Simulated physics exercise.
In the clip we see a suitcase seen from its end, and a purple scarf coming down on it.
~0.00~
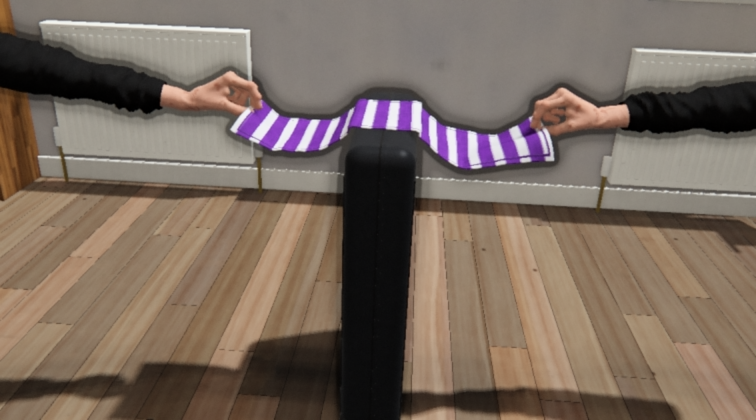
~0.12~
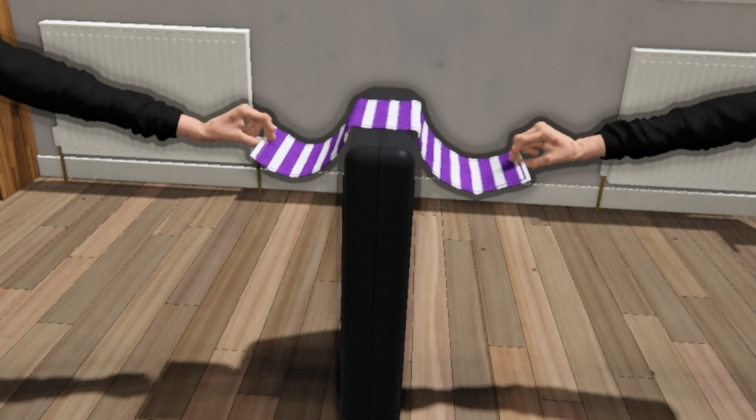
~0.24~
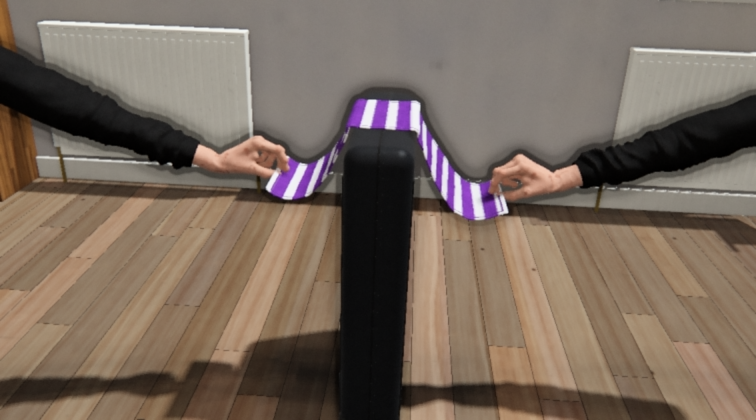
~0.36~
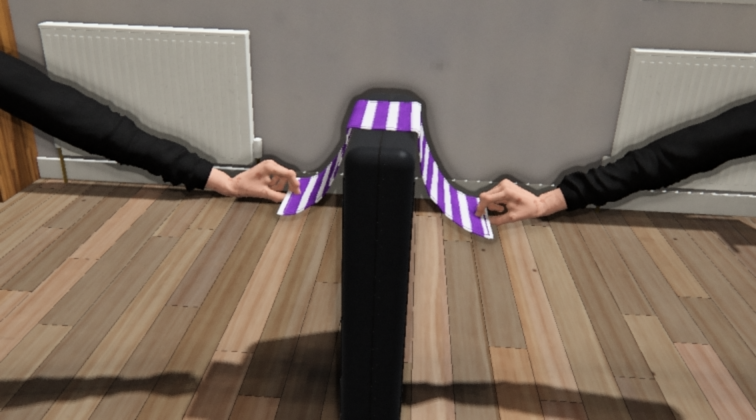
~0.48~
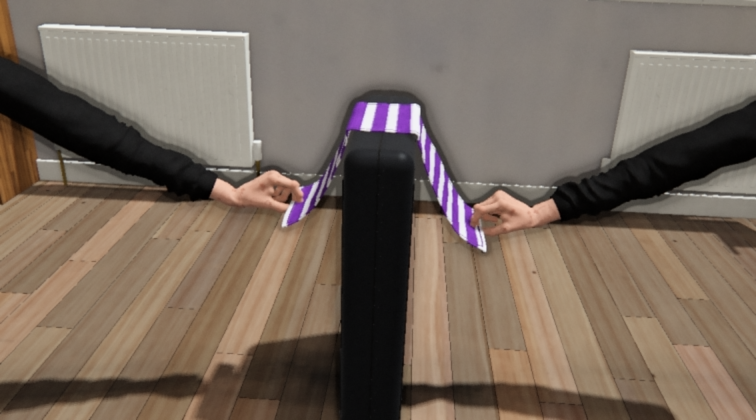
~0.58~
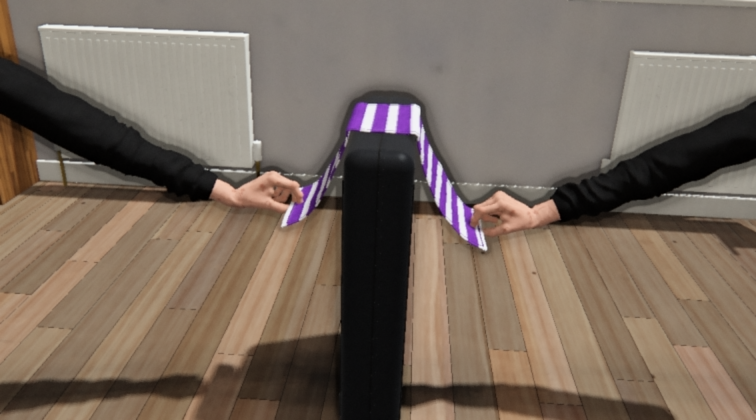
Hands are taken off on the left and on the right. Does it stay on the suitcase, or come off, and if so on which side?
Seems to me it will keep still.
After 0.80 s, scarf hanging on both sides, left end near (330, 228), right end near (444, 246).
After 0.88 s, scarf hanging on both sides, left end near (351, 231), right end near (410, 248).
In the end, scarf hanging on both sides, left end near (351, 231), right end near (410, 249). The purple scarf hangs there.
